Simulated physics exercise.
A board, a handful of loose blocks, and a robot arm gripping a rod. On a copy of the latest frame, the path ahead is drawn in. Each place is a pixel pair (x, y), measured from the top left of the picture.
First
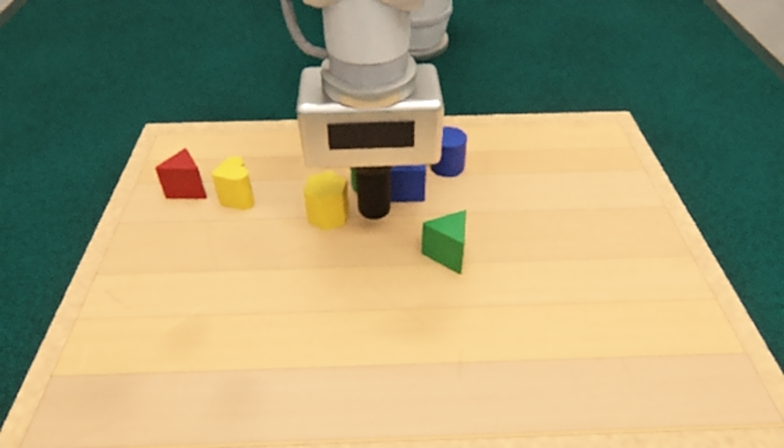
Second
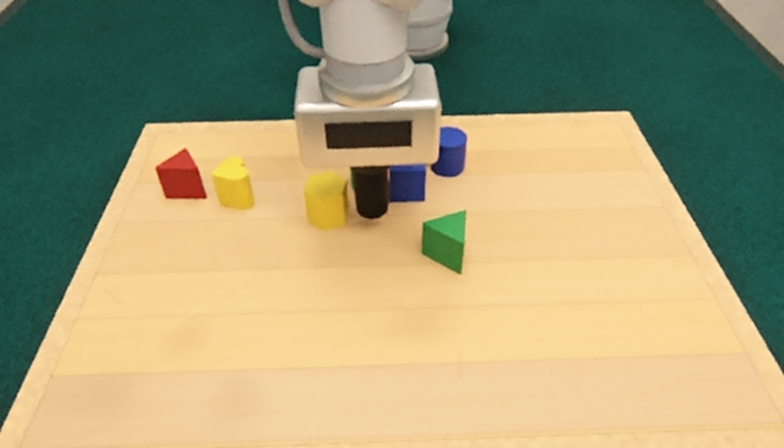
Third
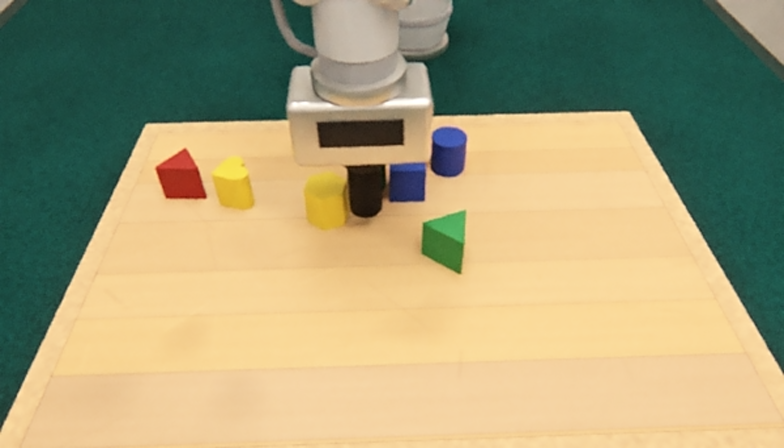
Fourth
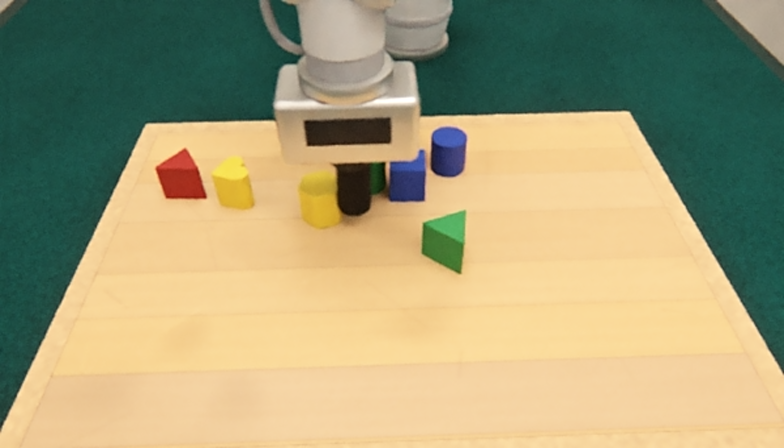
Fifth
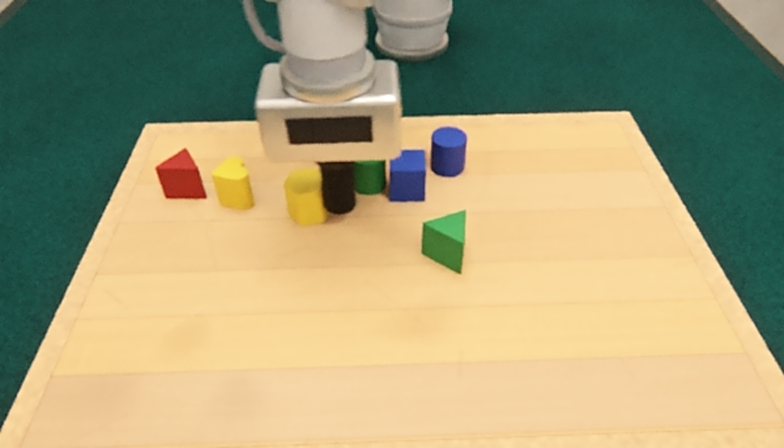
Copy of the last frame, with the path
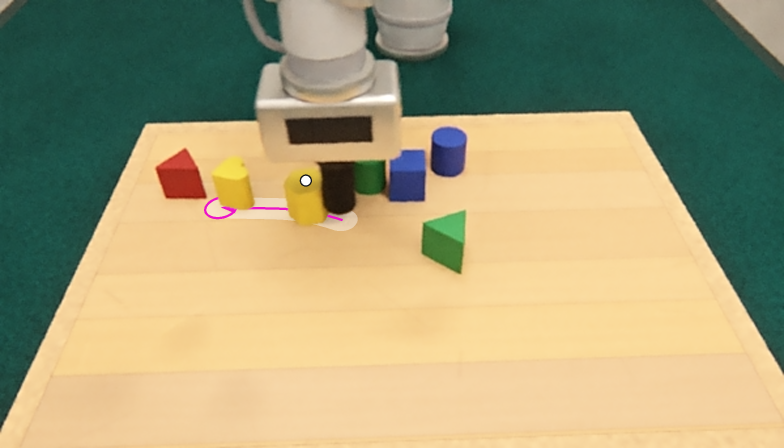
Robot arm sliding a black rod left across a wooden board, nudging a yellow block slightly left while other coloured blocks stay still.
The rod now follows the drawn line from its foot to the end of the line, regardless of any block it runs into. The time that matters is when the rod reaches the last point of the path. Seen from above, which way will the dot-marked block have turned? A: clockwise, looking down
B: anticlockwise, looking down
Correct choice: A.
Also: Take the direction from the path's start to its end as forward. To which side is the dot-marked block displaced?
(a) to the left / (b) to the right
Option b.
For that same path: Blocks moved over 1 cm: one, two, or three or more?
The number is three or more.
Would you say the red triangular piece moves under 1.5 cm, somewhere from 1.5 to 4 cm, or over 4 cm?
The displacement of the red triangular piece is 1.5-4 cm.
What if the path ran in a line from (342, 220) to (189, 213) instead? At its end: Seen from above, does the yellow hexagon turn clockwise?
I'd say yes.
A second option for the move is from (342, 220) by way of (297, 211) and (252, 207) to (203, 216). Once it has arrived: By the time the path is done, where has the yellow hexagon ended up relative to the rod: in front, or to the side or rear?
Prediction: Slipped aside.
Drawn move, from (342, 220) over (283, 209) to (221, 208); the dot is on the yellow hexagon.
What follows on the original path. One third of the way, rod at (300, 196); yellow heart block at (229, 168); yellow hexagon at (266, 171).
Two thirds of the way, rod at (259, 194); red triangular piece at (165, 159), turned 30° clockwise; yellow heart block at (191, 164), turned 30° anticlockwise; yellow hexagon at (230, 164), turned 25° clockwise.
At the end, rod at (217, 193); red triangular piece at (148, 160), turned 20° clockwise; yellow heart block at (180, 155), turned 70° anticlockwise; yellow hexagon at (218, 155), turned 60° clockwise; green cylinder still.
